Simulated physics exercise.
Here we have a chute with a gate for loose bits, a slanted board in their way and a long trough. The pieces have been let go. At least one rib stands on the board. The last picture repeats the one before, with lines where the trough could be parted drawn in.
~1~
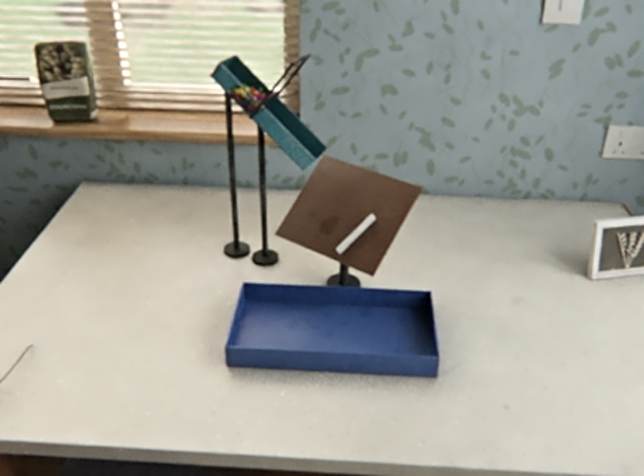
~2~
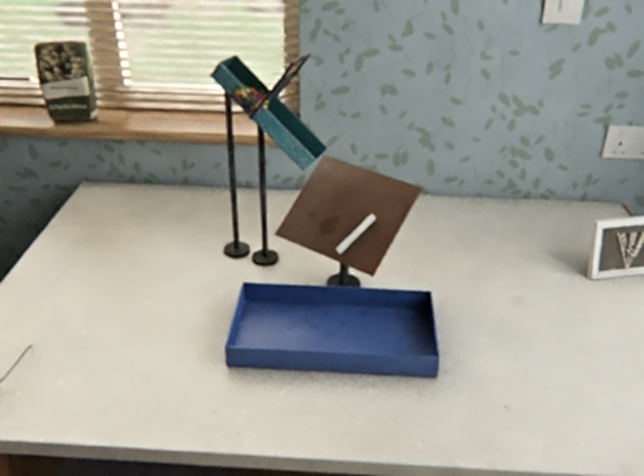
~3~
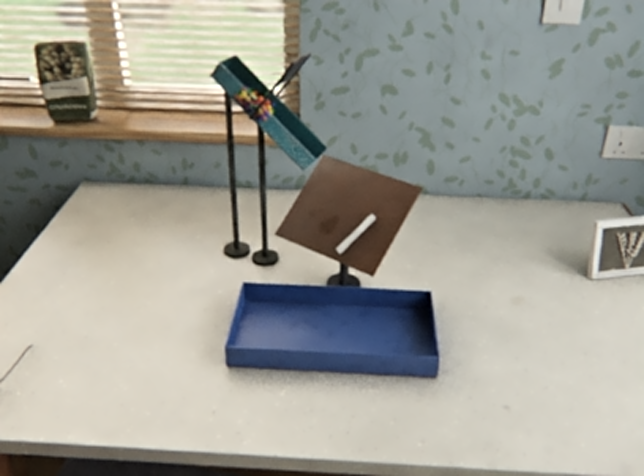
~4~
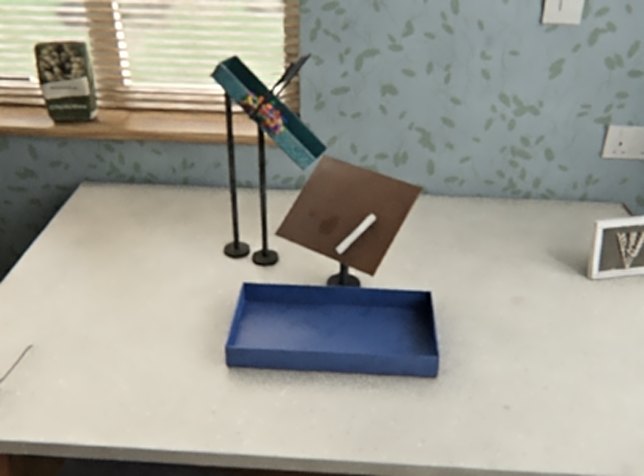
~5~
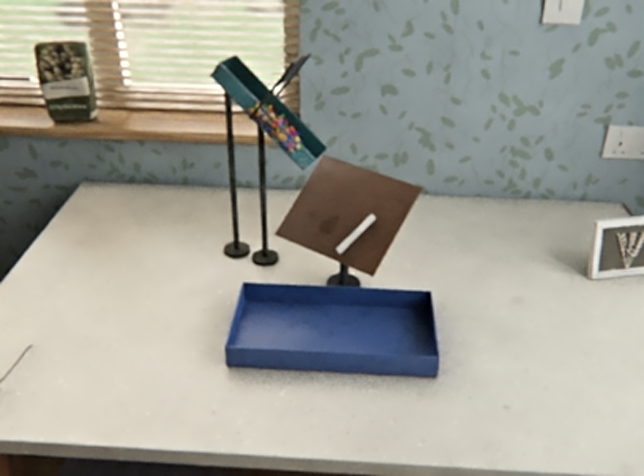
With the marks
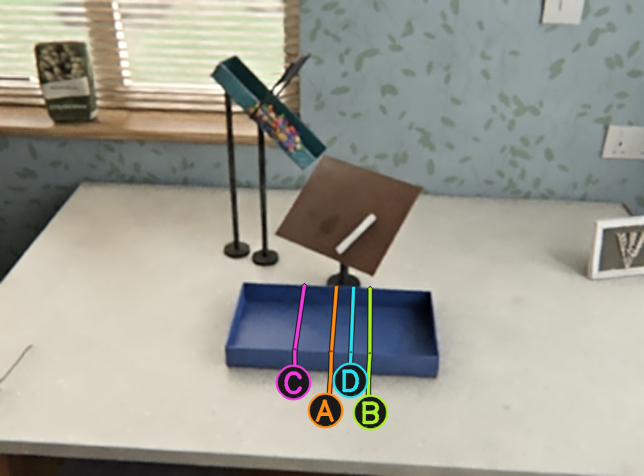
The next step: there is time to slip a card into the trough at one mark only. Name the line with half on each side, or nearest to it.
C.
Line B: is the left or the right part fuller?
More lands on the left.
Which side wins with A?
The left side.
On the marked copy, line A crosses the front rim at (331, 352); line B crosses the front rim at (369, 354); line C crosses the front rim at (294, 350); line D crosses the front rim at (350, 353).
With A, of what is caught, nearly all on the left of the divider, a small part on the right.
With B, of what is caught, all on the left of the divider, none on the right.
With C, of what is caught, about half on the left of the divider, about half on the right.
With D, of what is caught, all on the left of the divider, none on the right.
